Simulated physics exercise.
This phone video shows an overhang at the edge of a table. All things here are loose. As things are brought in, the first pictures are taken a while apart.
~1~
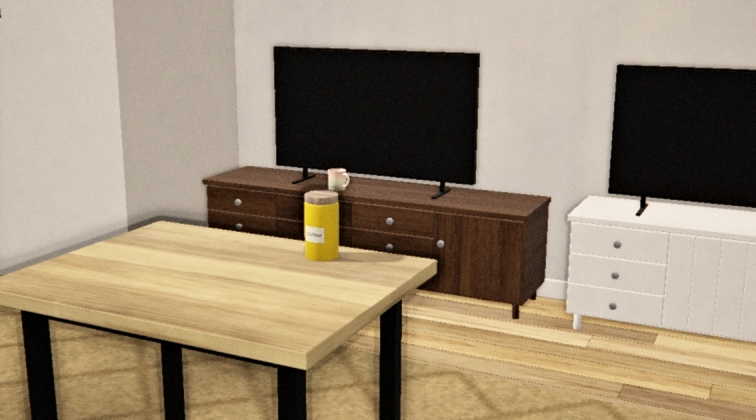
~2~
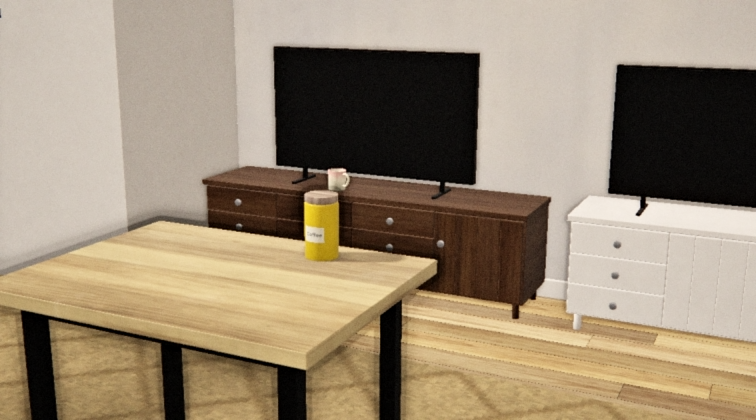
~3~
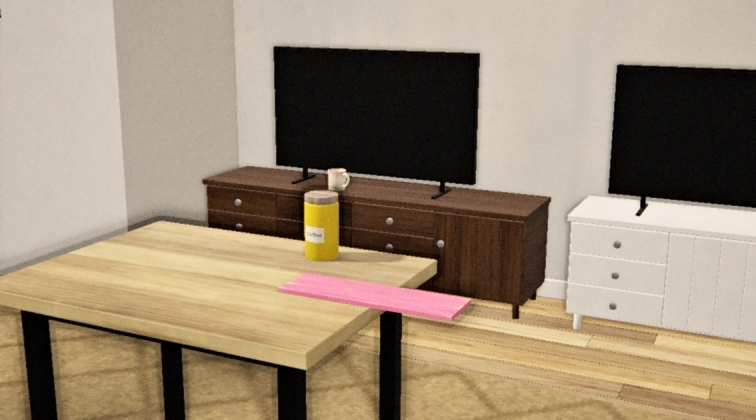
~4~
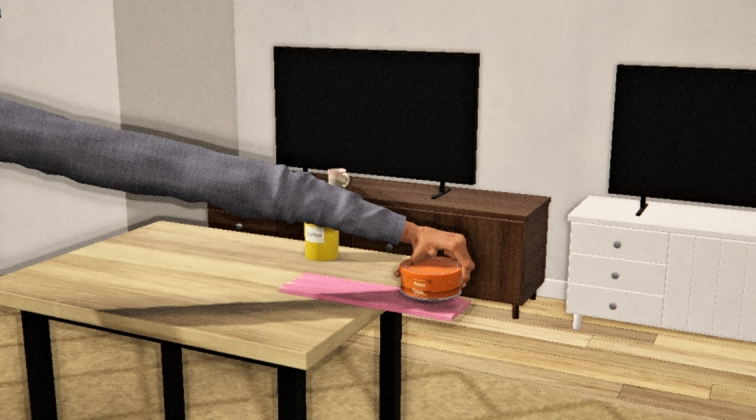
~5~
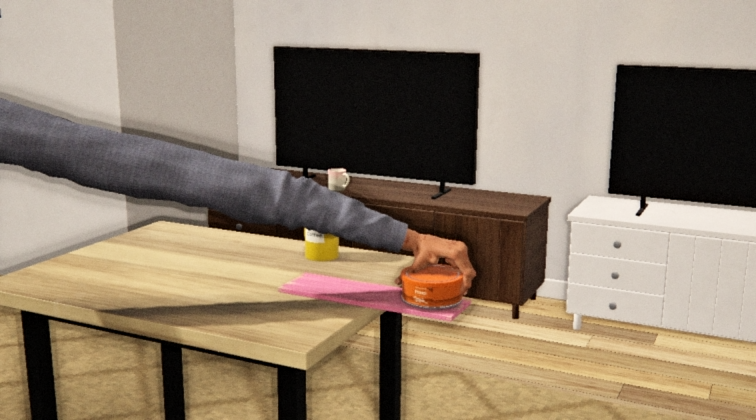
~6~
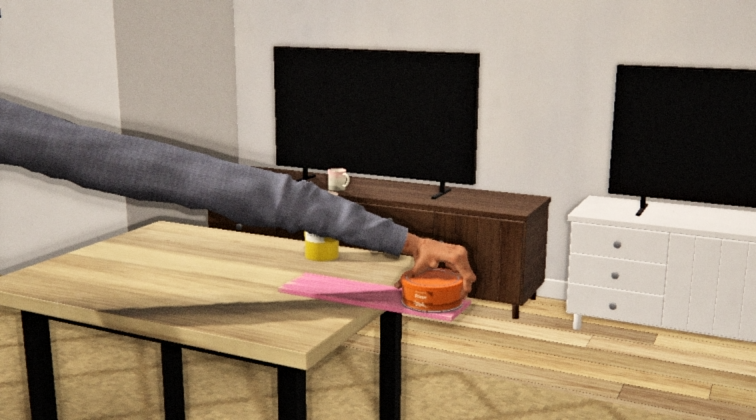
At the edge of a wooden table with a yellow jar on it, a pink plank appeared, jutting past the corner, and then a hand lowered an orange tub onto its overhanging end.
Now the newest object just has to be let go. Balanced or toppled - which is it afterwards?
It heads downward.
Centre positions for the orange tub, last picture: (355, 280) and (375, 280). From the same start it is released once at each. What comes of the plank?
Trial 1 - stable; trial 2 - stable.
Then, 0.40 s past the last view, pink plank and orange tub now down on the floor or falling.
Then, 0.60 s past the last view, things are still on the move.
Then, 0.90 s past the last view, as before.
Finally, down on the floor or falling, pink plank and orange tub; yellow jar still in place. The plank comes down.
